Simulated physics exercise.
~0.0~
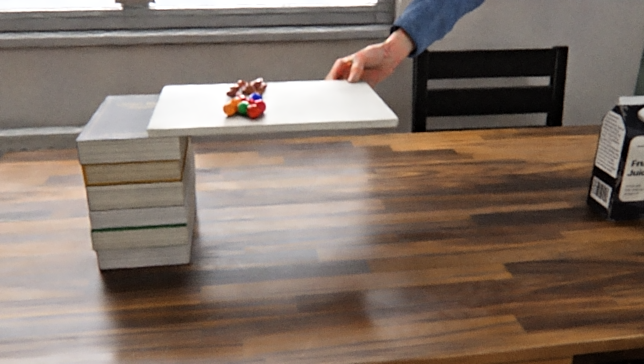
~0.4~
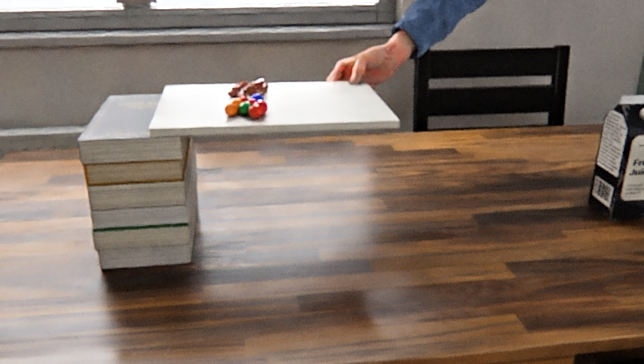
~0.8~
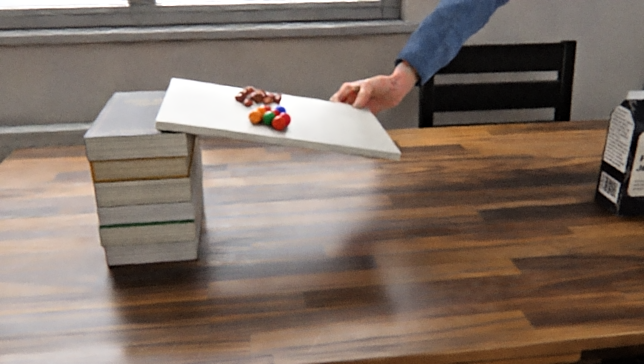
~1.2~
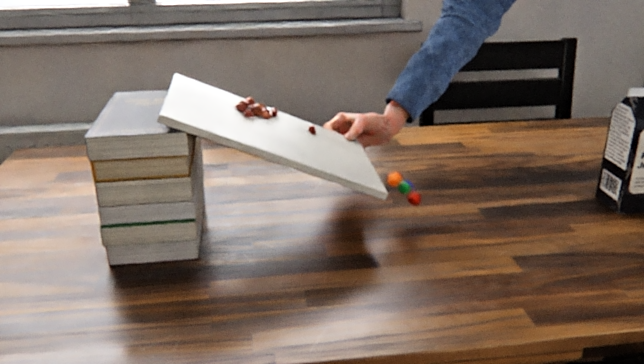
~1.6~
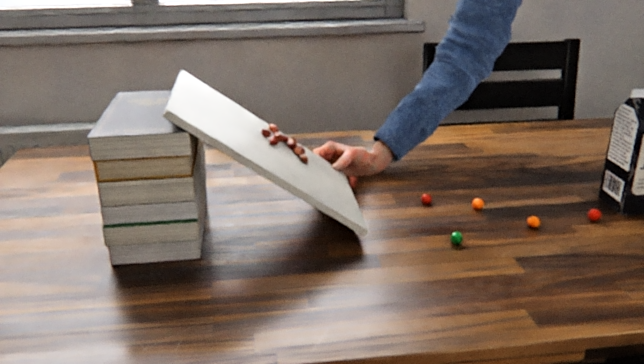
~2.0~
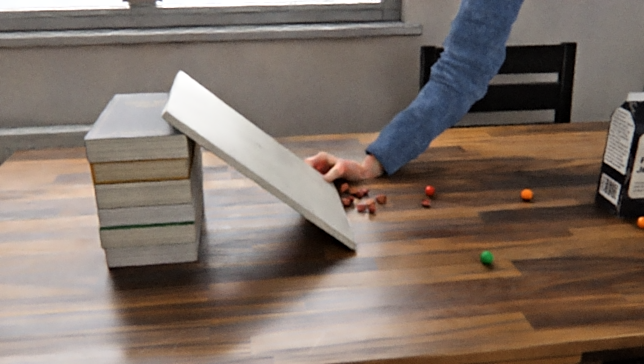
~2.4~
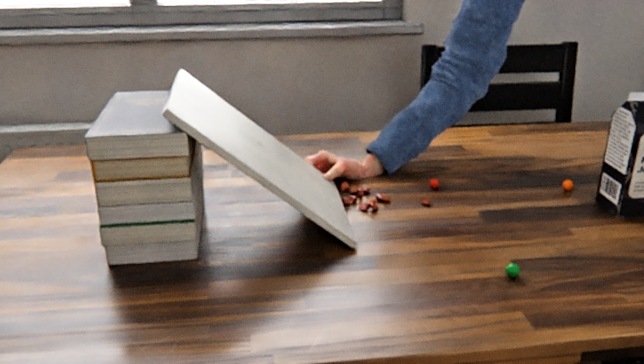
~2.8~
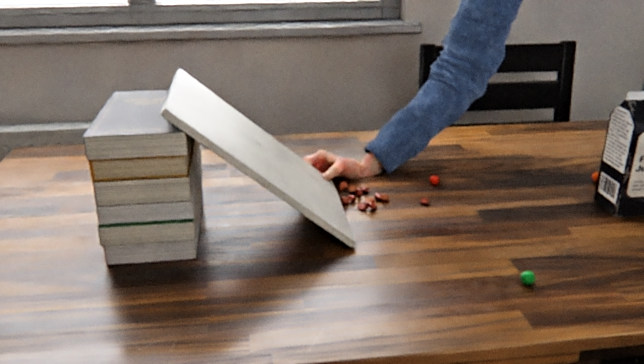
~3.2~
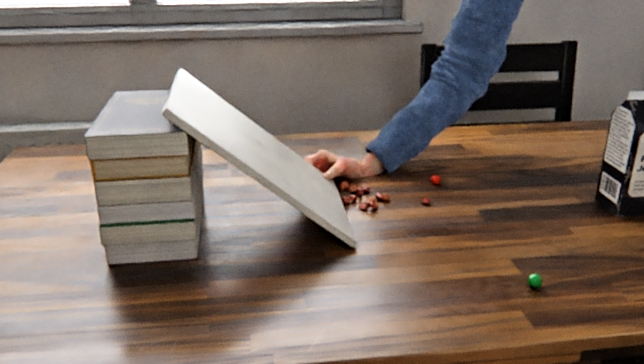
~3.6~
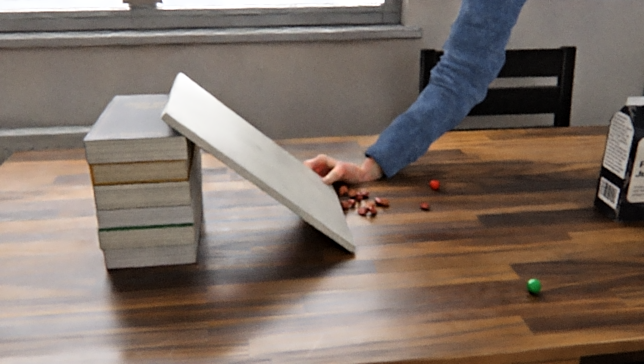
Colourful balls rolling off a white board and scattering across a wooden table as a hand lowers it, small brown pieces sliding after.
